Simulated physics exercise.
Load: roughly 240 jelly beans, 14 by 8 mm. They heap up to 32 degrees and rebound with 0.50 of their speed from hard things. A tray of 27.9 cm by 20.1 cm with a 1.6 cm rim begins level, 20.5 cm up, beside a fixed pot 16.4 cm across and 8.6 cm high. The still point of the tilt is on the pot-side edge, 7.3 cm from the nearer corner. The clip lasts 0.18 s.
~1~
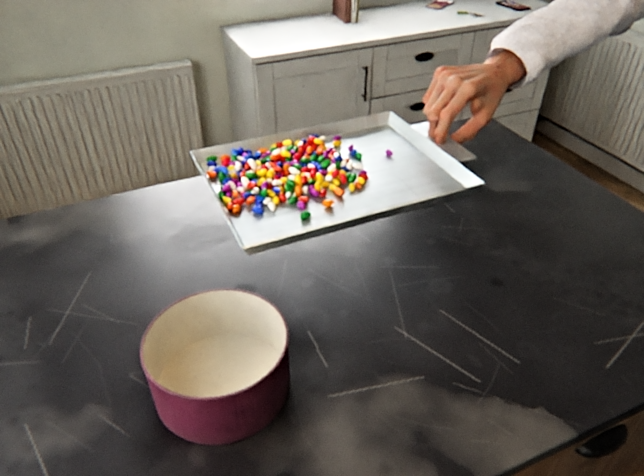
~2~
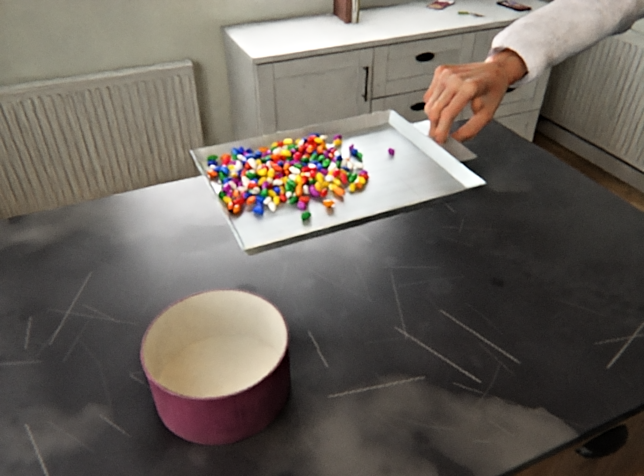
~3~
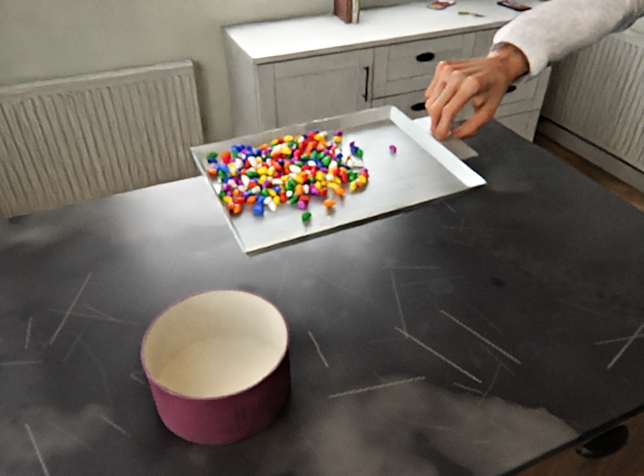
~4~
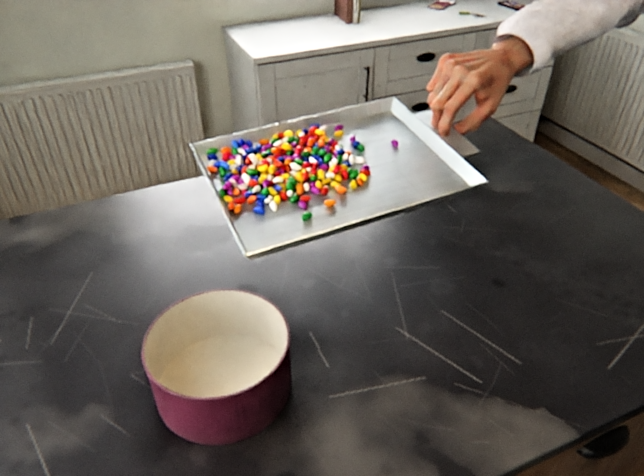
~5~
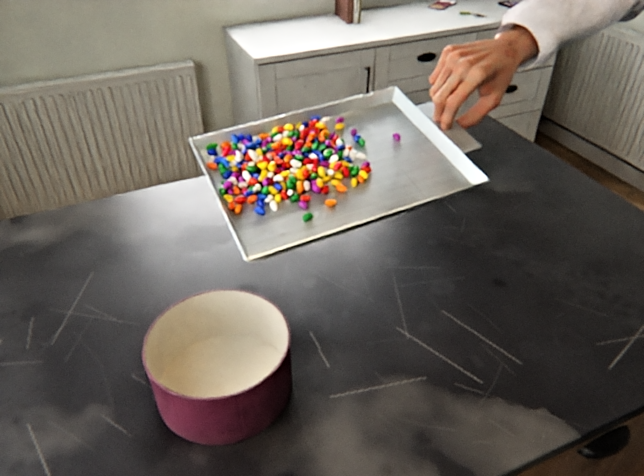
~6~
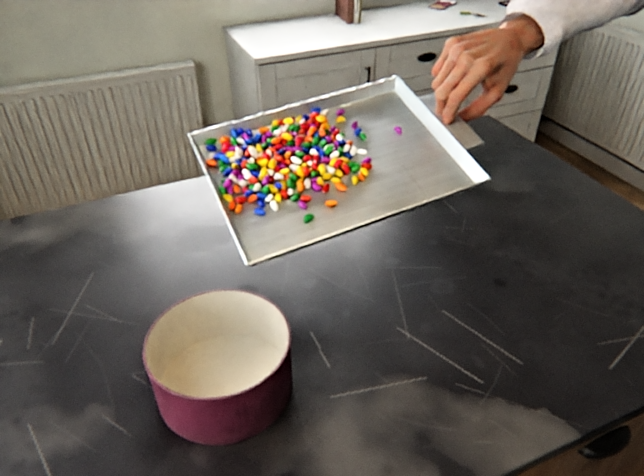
A hand at the right held a metal tray of colourful jelly beans above a dark table with a purple pot, then slowly raised its side of the tray while the beans barely moved.
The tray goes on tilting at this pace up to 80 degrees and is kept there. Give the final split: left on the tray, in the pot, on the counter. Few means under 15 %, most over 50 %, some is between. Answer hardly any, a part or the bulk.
Left on the tray: Hardly any; in the pot: The bulk; on the counter: A part.
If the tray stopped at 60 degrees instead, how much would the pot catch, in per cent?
Then about 50 per cent.
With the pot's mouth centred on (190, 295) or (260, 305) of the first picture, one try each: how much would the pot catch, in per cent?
Some 0 and 55 per cent.
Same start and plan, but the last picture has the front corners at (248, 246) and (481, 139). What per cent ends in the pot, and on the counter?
Pot 65, counter 35.
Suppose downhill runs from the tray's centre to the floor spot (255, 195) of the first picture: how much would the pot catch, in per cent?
About 35 per cent.
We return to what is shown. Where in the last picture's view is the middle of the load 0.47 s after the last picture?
At about (285, 277).
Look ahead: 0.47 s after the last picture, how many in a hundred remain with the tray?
About 55 per cent.
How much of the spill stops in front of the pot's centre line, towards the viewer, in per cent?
Some 90 per cent.
Then, 0.28 s after the last picture, tilt 47 degrees; the tray holds 100 %, the pot 0 %.
Then, 0.47 s after the last picture, tilt 69 degrees; the tray holds 55 %, the pot 10 %.
Then, 0.78 s after the last picture, tilt 80 degrees; the tray holds 0 %, the pot 55 %.
In the end, tray 0 %, pot 60 %, counter 40 %.
